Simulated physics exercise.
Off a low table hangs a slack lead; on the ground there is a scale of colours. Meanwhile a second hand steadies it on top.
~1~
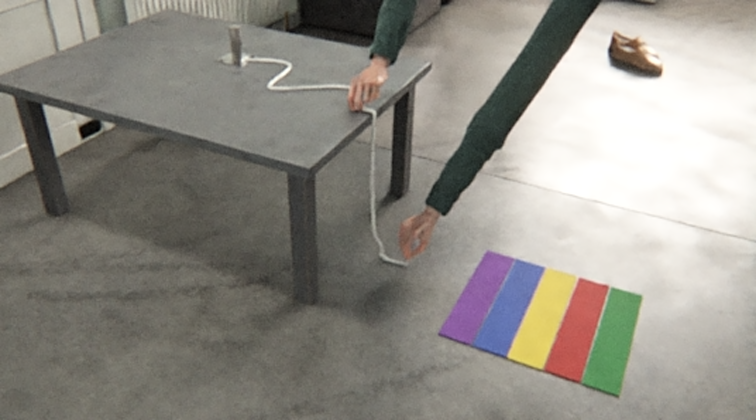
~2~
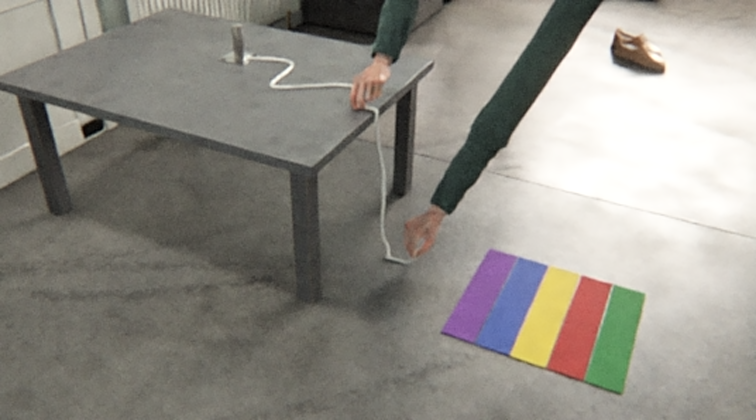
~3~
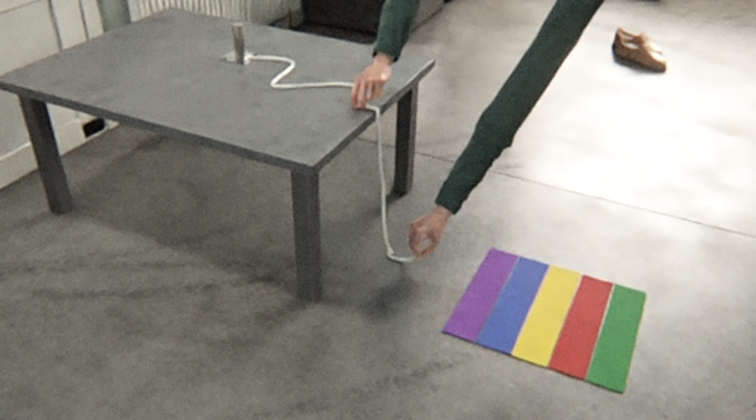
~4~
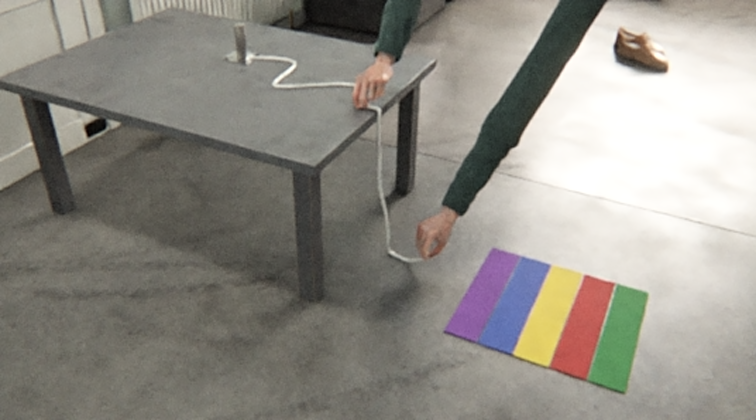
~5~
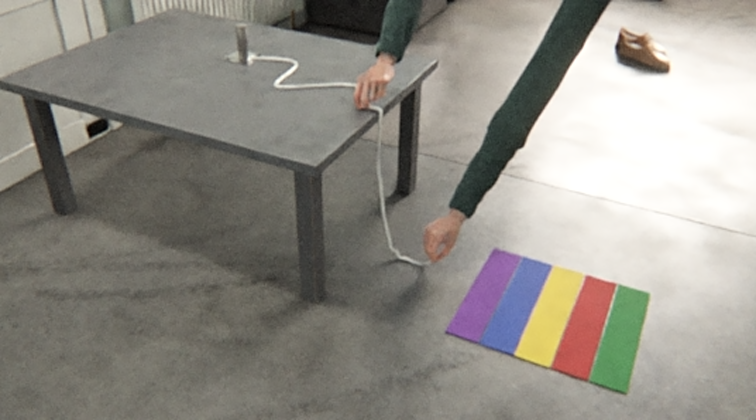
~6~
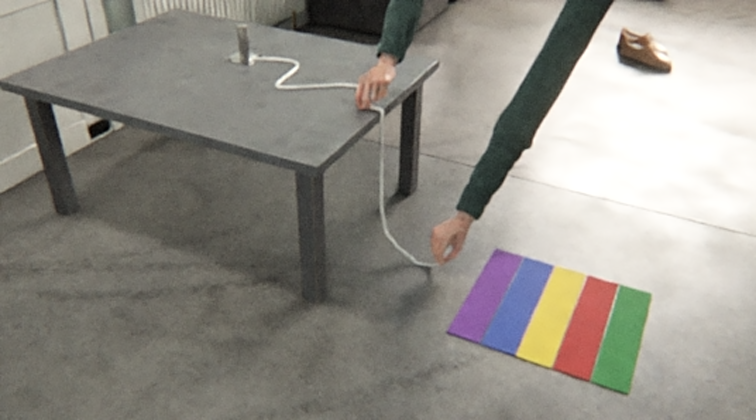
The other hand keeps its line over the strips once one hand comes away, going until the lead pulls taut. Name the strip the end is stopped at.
Green.
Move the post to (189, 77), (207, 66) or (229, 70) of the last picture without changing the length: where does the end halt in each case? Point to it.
Going through the tries, you get (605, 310), then (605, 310), then (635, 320).
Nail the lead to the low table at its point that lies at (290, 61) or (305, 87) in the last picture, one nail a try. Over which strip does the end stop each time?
The end stops on green and then on yellow.
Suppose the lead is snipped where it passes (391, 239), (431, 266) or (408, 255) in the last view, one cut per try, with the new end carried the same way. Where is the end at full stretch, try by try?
The pixels come out at around (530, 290), (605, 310) and (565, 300), one per try.
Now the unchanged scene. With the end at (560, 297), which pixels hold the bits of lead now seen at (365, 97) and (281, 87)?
(395, 148) and (338, 87).
Early on, end near (560, 297); over yellow.
Midway, end near (603, 310); over red.
At the end of the slack, end near (630, 319); over green. It halts on the green strip.
